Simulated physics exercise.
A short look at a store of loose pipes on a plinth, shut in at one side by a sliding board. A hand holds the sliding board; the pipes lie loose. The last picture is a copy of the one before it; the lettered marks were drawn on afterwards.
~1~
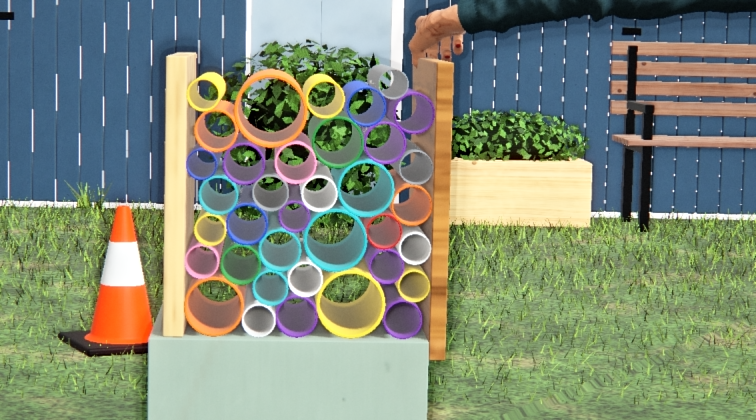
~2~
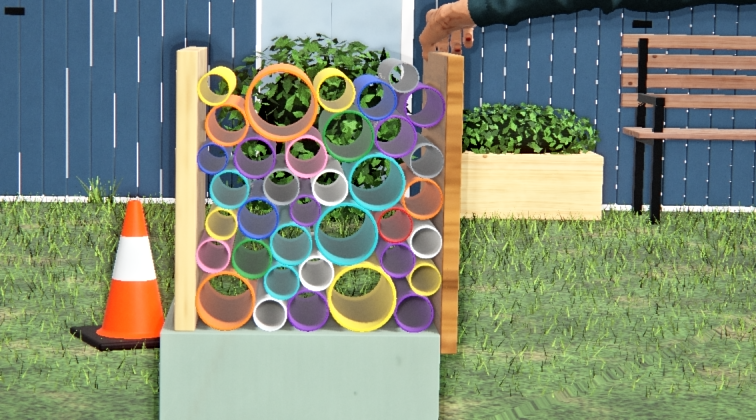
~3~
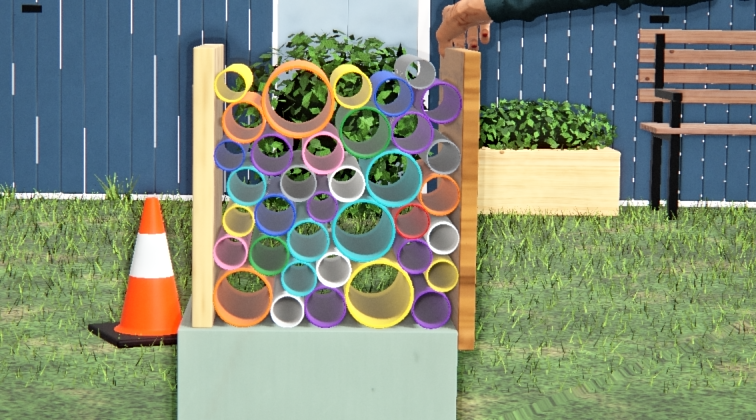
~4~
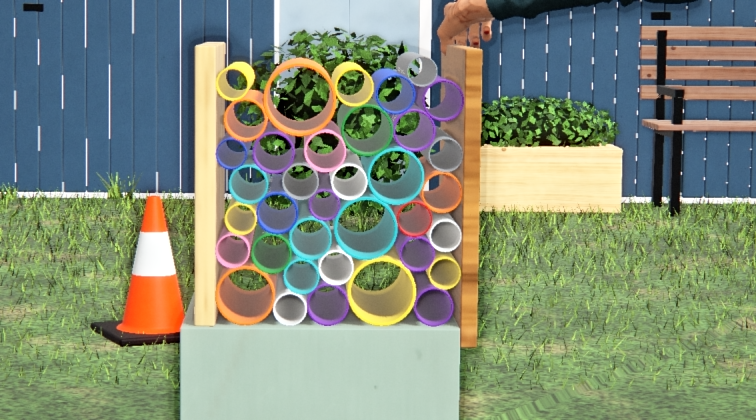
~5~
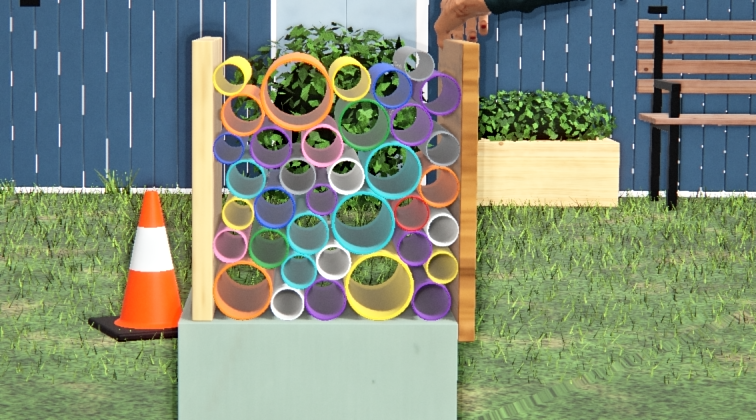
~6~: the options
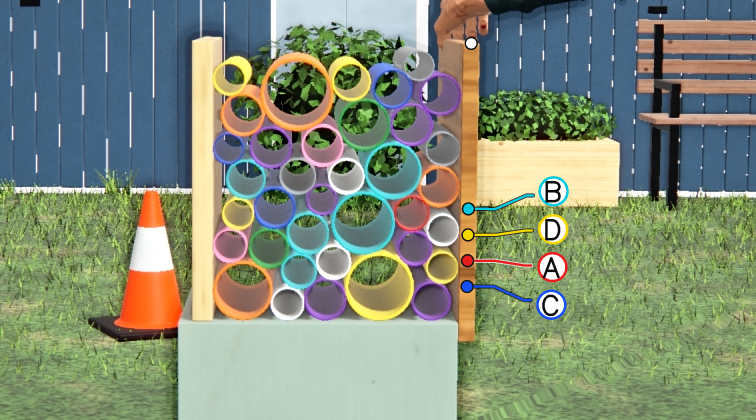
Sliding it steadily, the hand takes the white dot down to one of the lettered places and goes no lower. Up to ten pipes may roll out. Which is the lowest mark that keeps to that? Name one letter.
It can be let down to D.
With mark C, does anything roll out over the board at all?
Yes, at C.
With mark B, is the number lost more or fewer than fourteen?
It loses fewer than fourteen.
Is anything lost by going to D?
Yes.
On the marked copy, A at (468, 261); B at (468, 209); C at (467, 286); D at (468, 235); the white dot at (471, 44).
Following D. Soon after the start, top of the board (460, 129).
Later, top of the board (459, 223).
In the end, top of the board (459, 234), eight out over the board.
As for the rest, A more than ten out over the board; B about five out over the board; C more than ten out over the board.
